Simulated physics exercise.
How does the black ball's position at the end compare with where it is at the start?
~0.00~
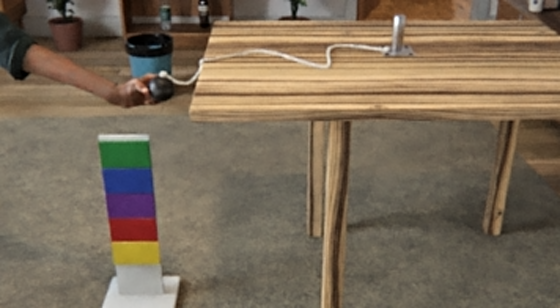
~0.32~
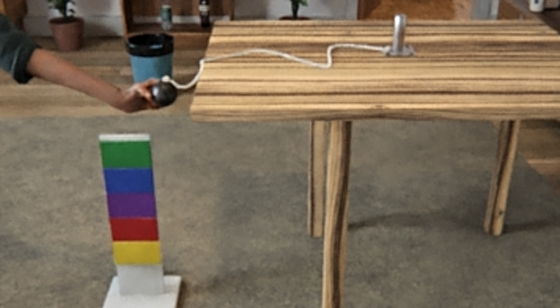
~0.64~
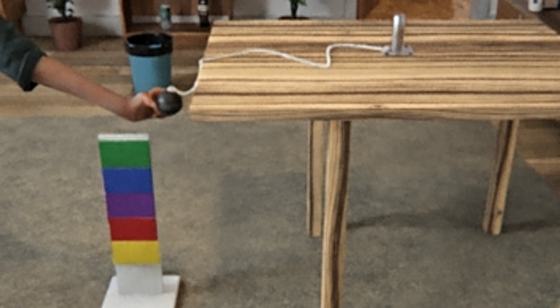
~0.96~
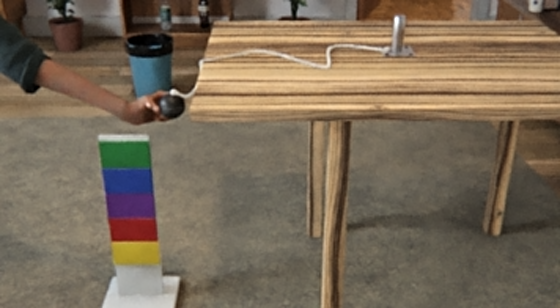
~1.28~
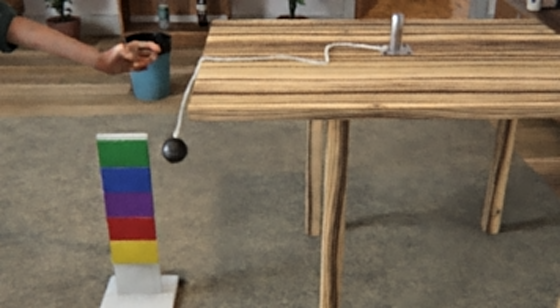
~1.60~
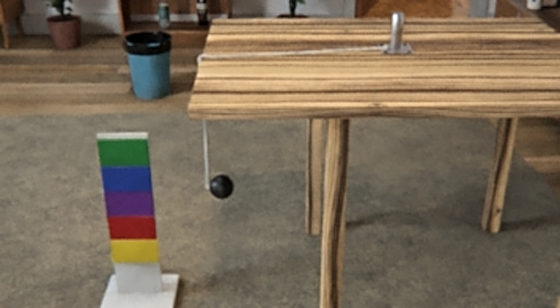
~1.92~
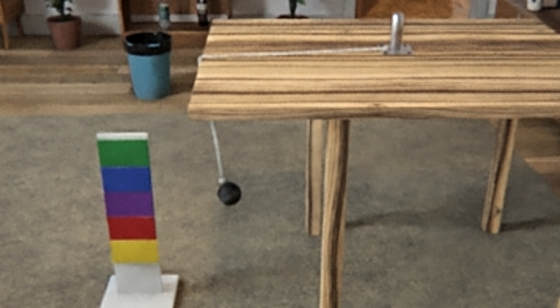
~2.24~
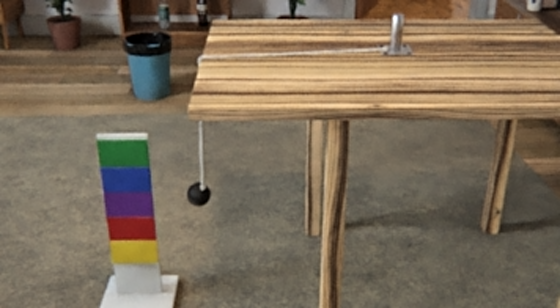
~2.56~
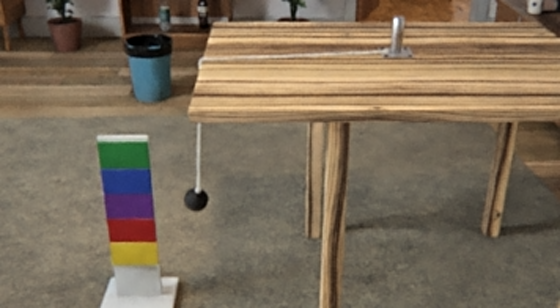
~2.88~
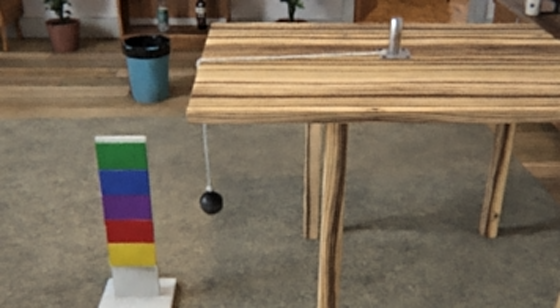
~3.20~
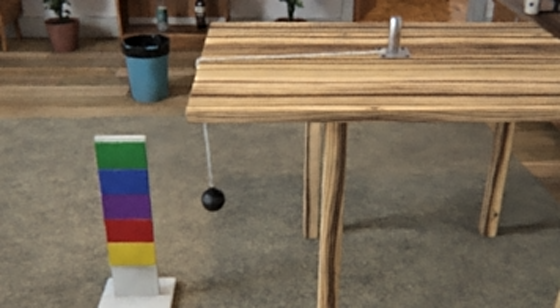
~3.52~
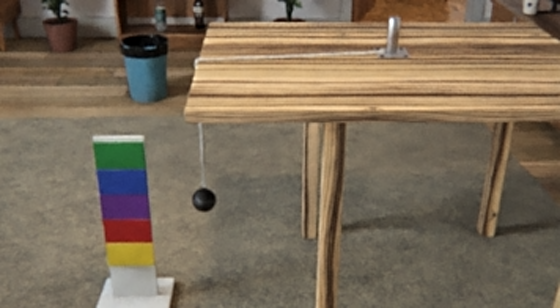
At the start the ball is held in a hand up by the left end of the tabletop. By the end it hangs on its cord below the table's edge, lower and a little farther right.
